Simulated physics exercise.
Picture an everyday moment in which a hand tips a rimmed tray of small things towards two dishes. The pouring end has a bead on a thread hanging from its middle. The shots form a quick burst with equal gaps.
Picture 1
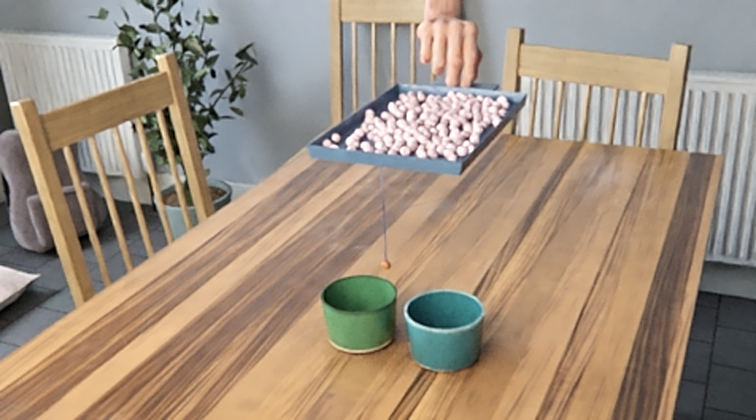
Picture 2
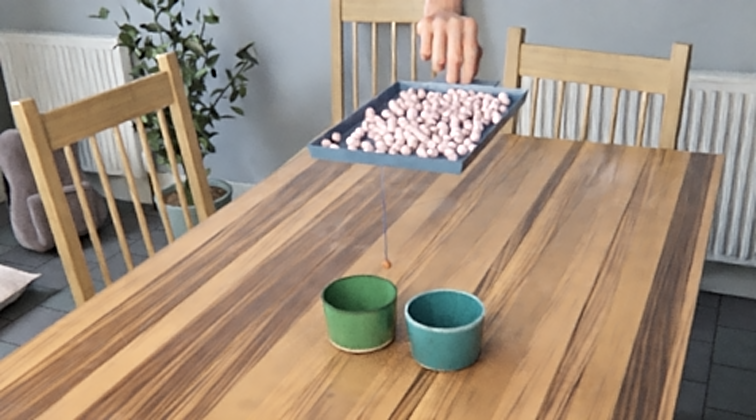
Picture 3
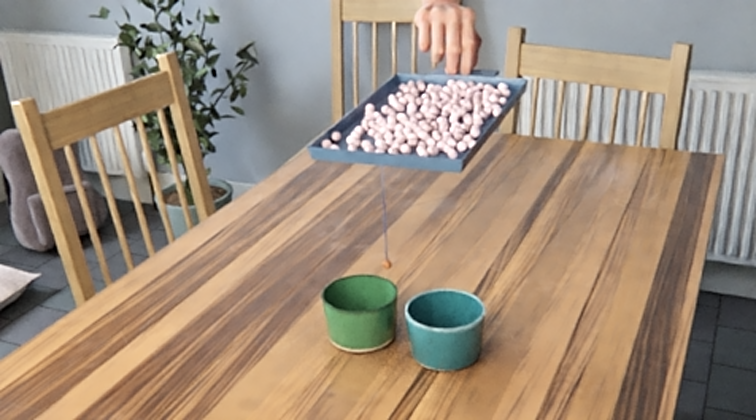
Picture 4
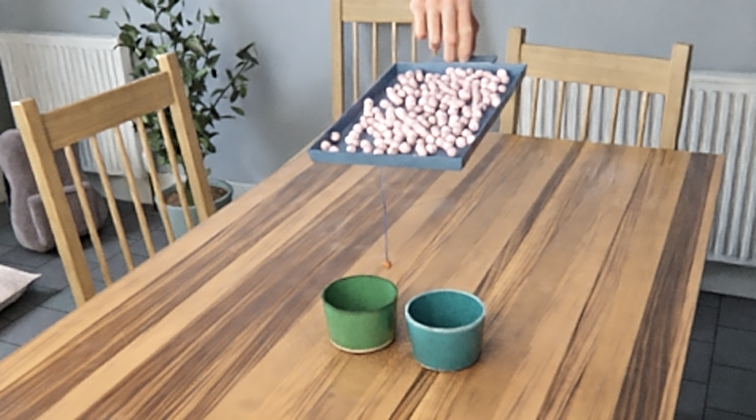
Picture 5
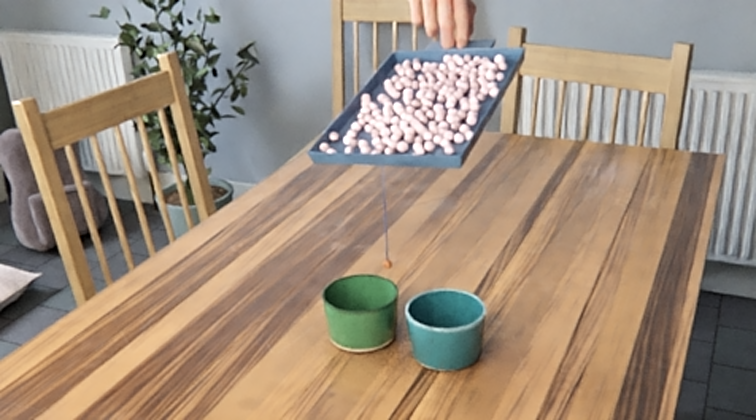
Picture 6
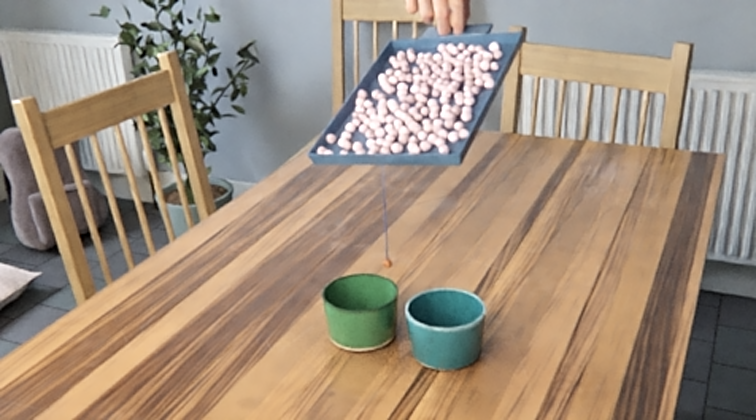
A hand raising the far end of a blue tray of small pale pink balls above green and teal dishes on a striped wooden table.
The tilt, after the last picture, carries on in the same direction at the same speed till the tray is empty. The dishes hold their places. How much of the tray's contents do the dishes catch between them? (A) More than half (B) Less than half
(B) Less than half.
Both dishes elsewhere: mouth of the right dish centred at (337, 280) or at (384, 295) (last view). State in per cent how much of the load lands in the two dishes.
It comes to roughly 60 per cent in one try and roughly 70 per cent in the next.
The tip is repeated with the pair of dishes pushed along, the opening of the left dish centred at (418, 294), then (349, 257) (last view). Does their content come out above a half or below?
Short of half, then Short of half.
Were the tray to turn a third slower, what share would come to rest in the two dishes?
About 20 per cent.
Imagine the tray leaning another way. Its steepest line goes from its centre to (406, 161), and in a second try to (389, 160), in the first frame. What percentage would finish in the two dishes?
In turn some 70 and 60 per cent.
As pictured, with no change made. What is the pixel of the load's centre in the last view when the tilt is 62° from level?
The centre of the load shows up near (349, 137) in the last view.
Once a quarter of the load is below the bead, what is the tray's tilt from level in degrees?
Around 75°, give or take.
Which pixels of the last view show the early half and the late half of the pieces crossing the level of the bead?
Earlier half at (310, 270), later half at (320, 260).
Soon after the last picture, tray tipped steeply; most on the tray; a stray few in the left dish; a stray few outside both; a small part in the air.
A little later, tray tipped past a quarter turn; a small part on the tray; about a quarter in the left dish; about two thirds outside both; a small part in the air.
Later still, tray tipped past a quarter turn; about a quarter in the left dish; most outside both.
By the end, tray tipped past a quarter turn; none in the right dish; about a quarter in the left dish; most outside both.
